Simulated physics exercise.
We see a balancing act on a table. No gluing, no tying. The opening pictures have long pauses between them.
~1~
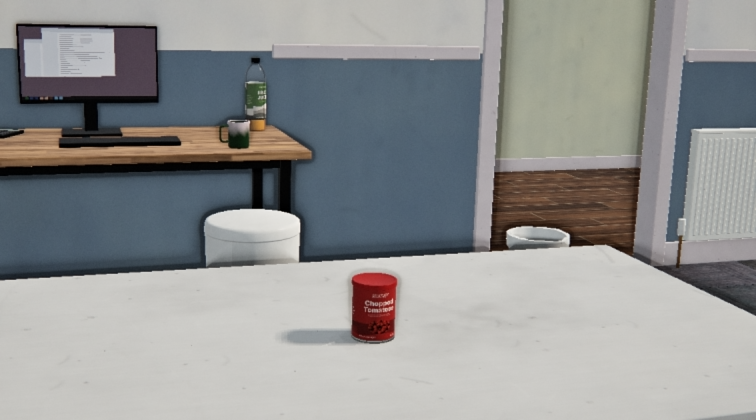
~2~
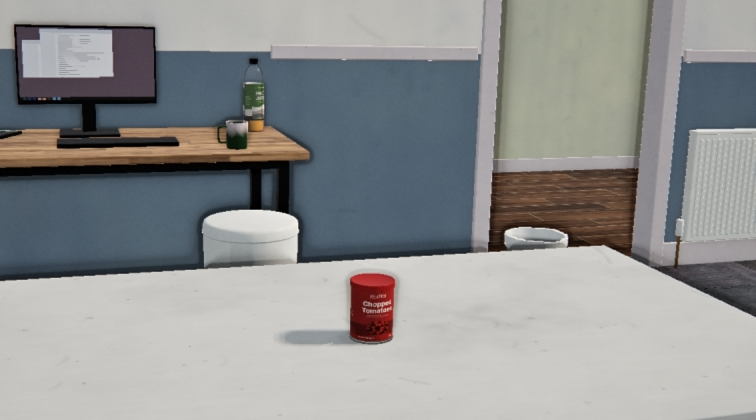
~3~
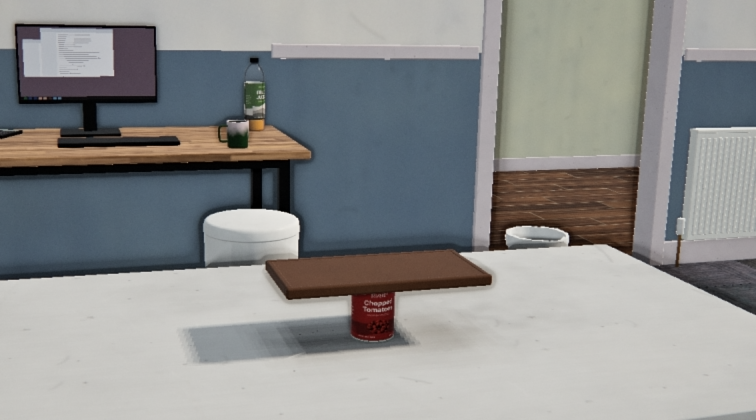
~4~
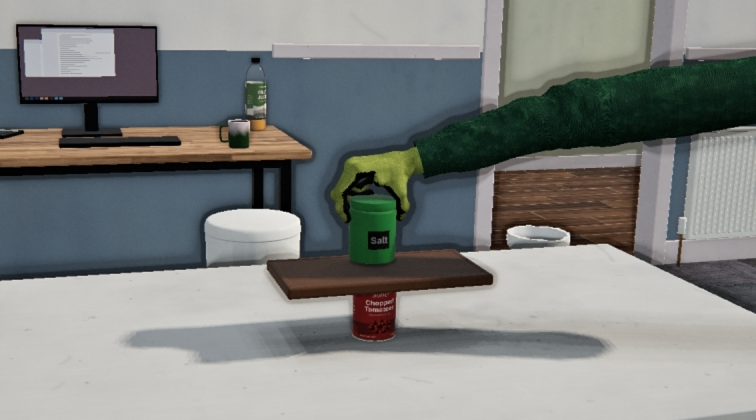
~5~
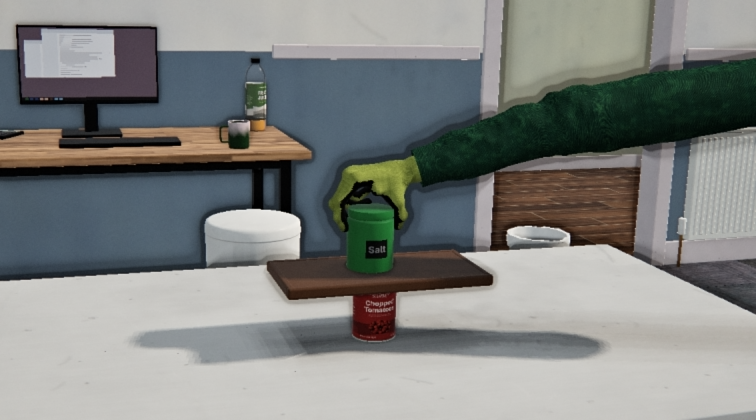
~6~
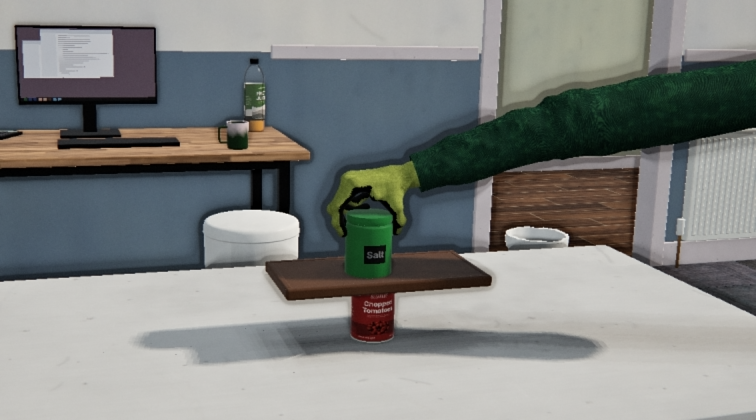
A green-sleeved arm with a yellow-green hand lowered a green salt jar onto a brown board, which had appeared on top of a red can on the white table, and kept hold of it.
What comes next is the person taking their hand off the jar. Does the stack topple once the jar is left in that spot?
Watch - it survives it nicely.
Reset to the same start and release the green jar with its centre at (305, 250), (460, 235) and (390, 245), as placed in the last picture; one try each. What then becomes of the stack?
First time it falls over, second time it falls over, third time it stays put.
Then, 0.20 s on from there, no change.
Then, 0.40 s on from there, green jar resting near (369, 244).
In the end, all 3 unmoved. At the end, from the last picture's camera, green jar near (369, 244). The stack keeps its balance.
